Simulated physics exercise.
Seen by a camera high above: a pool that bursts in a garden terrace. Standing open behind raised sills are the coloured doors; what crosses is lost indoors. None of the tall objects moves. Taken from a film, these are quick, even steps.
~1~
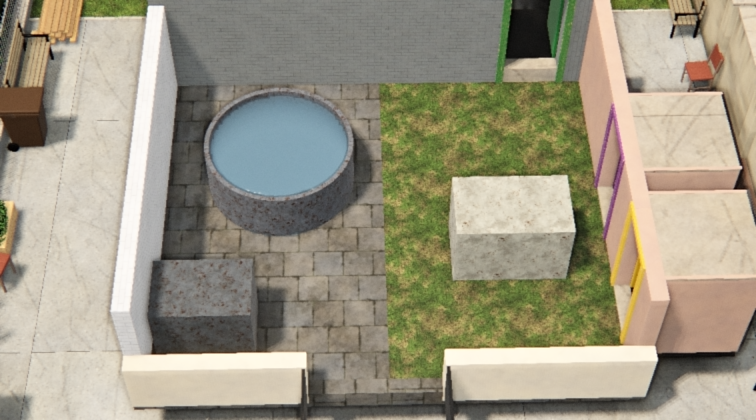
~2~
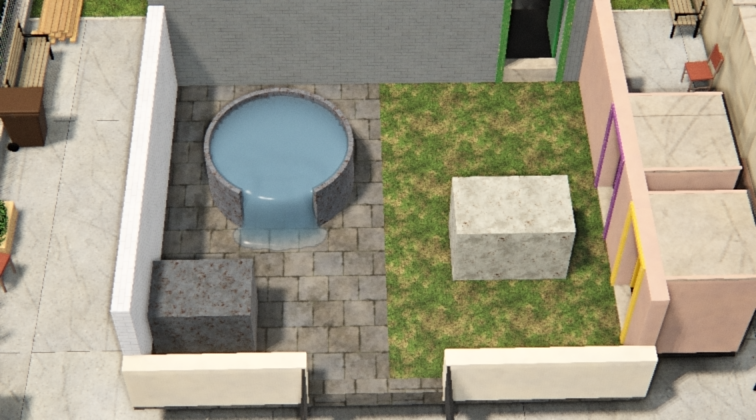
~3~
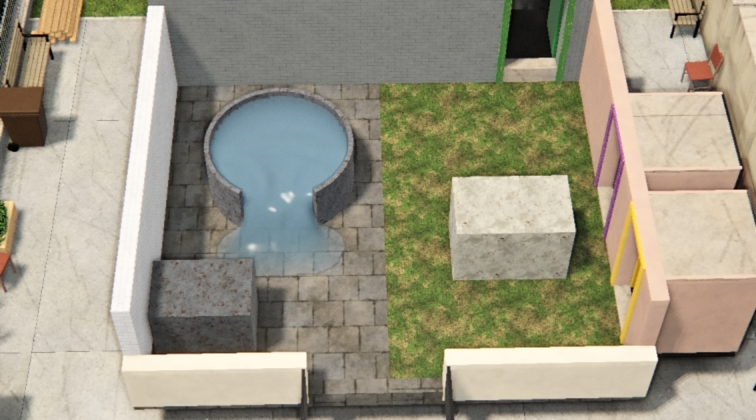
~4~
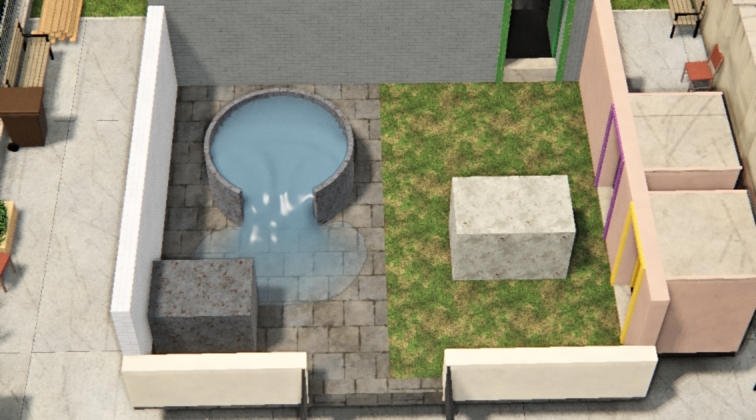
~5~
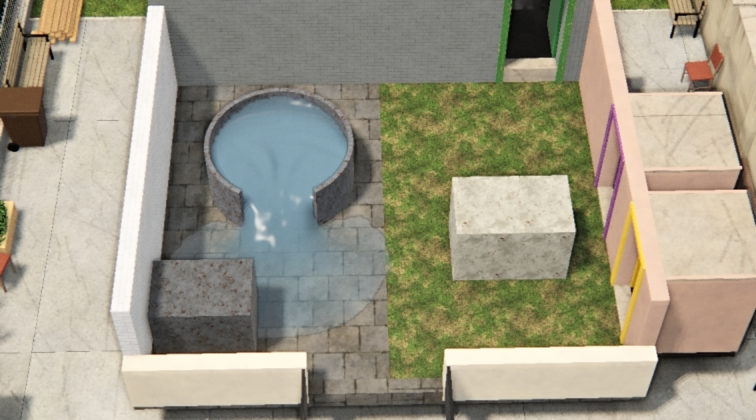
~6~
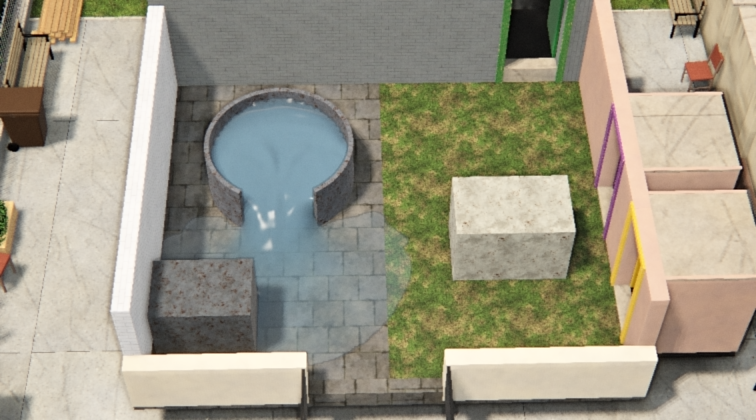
In a walled garden terrace seen from above, a round stone pool stands full and still, then its front opens and water pours through the gap, spreading across the paving around a dark block and reaching the grass edge.
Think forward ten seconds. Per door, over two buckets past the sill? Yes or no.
Purple door no, yellow door yes, green door no.
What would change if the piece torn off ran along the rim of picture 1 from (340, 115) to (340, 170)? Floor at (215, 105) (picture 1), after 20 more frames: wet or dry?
That spot ends up spared.
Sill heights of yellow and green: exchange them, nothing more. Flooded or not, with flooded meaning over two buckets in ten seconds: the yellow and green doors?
The yellow door remains below the limit and the green door remains below the limit.
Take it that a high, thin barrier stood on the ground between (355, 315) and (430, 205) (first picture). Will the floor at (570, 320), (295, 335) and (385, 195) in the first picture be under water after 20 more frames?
As listed: Free of water, under water, awash.
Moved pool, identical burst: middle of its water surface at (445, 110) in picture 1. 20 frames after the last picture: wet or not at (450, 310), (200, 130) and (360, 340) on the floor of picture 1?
Taking them in the order asked: Inundated, then spared, then inundated.
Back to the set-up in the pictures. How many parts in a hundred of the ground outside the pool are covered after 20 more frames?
That works out at 50 %.
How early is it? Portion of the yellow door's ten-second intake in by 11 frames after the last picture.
By my reckoning, 0 percent.
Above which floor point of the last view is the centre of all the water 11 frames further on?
My pick is pixel (274, 235).
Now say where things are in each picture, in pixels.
In the first frame, the round tank at (279, 146) is whole and still.
In the second frame, water pours out at (279, 222) and has run to (238, 237).
In the third frame, water pours out at (280, 223) and has run to a hidden place.
In the fourth frame, water pours out at (280, 225) and has run to a hidden place.
In the fifth frame, the front is at (337, 321), out from the gap at (280, 224).
In the sixth frame, the front is at a hidden place, out from the gap at (280, 224).
A moment on, water covers 30 % of the floor; the purple door not reached, the yellow door not reached, the green door not reached.
Next, water covers 35 % of the floor; the purple door not reached, the yellow door not reached, the green door not reached.
Then, water covers 50 % of the floor; the purple door not reached, the yellow door not reached, the green door not reached.
Later, water covers 65 % of the floor; the purple door not reached, the yellow door wet at the sill, nothing in, the green door not reached.
In the end, water covers 95 % of the floor; the purple door wet at the sill, nothing in, the yellow door over two buckets in, the green door wet at the sill, nothing in.
